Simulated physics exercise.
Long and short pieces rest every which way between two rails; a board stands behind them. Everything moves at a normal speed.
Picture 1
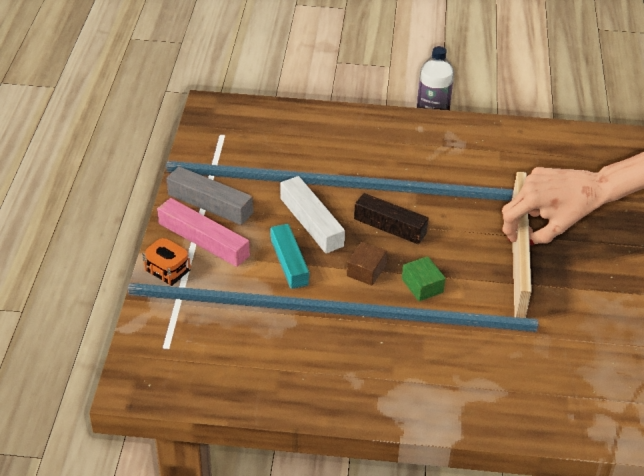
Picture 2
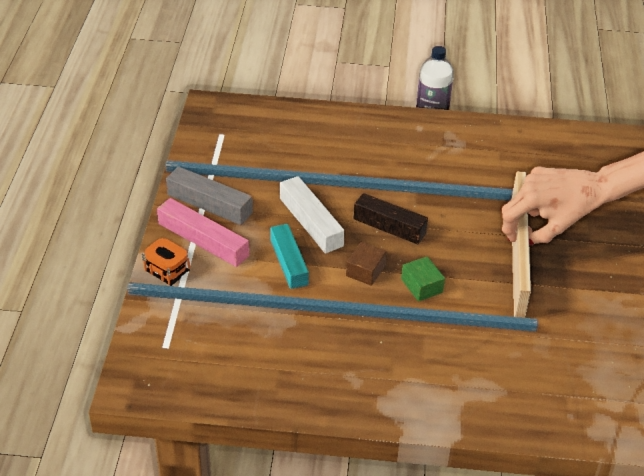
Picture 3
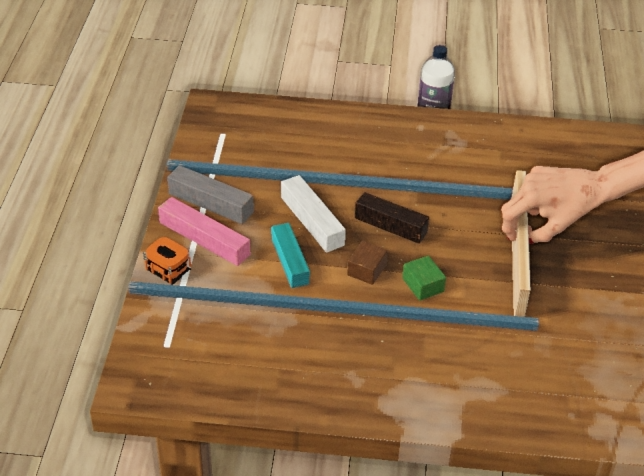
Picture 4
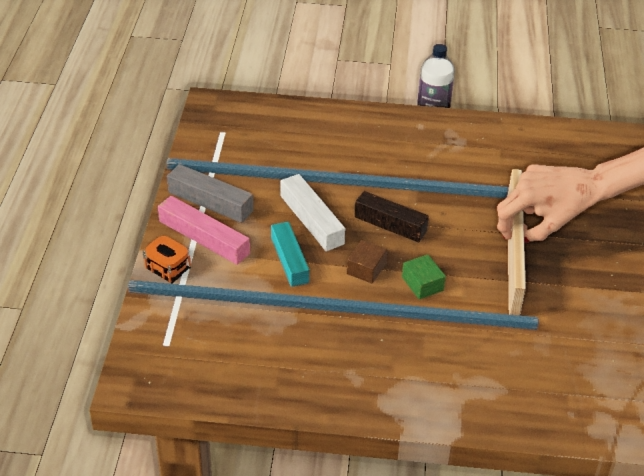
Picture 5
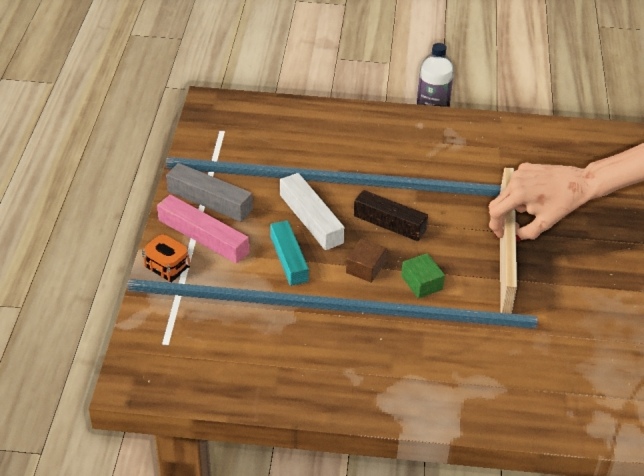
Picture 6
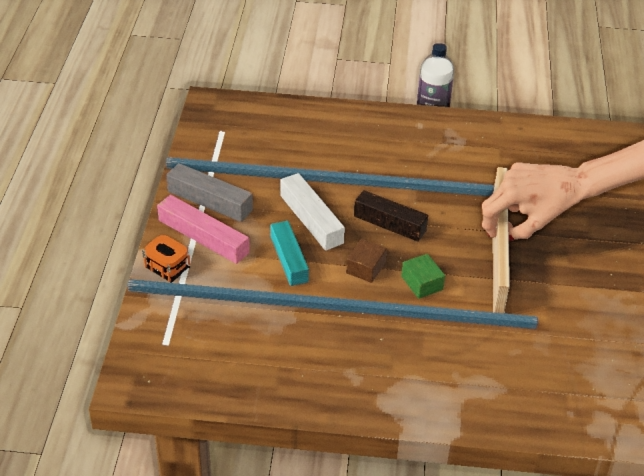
A hand grips a pale wooden board standing across two blue rails on a stained wooden table, seen from above at an angle, with plank flooring and a bottle behind. Between the rails lie grey and pink bars and an orange case at left near a white strip, white and teal pieces mid-table, and black, brown and green ones nearer the board. The hand first stays still, then slides the board slightly left, touching none of the pieces, which remain still.
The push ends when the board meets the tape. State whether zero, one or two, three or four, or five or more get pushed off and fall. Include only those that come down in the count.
Result: Three or four pushed off and fallen.
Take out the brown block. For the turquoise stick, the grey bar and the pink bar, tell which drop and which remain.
As for the turquoise stick, it is retained; the grey bar is not retained; the pink bar is not retained.
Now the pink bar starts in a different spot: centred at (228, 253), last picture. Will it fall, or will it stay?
From that start it falls away.
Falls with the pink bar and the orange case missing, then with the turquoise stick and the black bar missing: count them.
Tally of falls: 2 for the first try, 2 for the second.
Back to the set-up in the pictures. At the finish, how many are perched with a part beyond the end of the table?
That'd be 1.
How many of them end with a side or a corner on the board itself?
Count recorded: 2.
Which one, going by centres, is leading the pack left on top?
Brown block.
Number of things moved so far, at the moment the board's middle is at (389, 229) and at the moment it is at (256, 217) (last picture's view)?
Tally: First 3; then 8.
Soon after, none off yet; orange case at rest near (167, 258); grey bar at rest near (210, 192); pink bar at rest near (203, 229).
Then, none off yet; orange case at rest near (167, 258); grey bar moving near (206, 193); pink bar moved a little near (175, 224).
By the end, the number that fall off is three or four; fallen, turquoise stick, pink bar, grey bar and orange case.
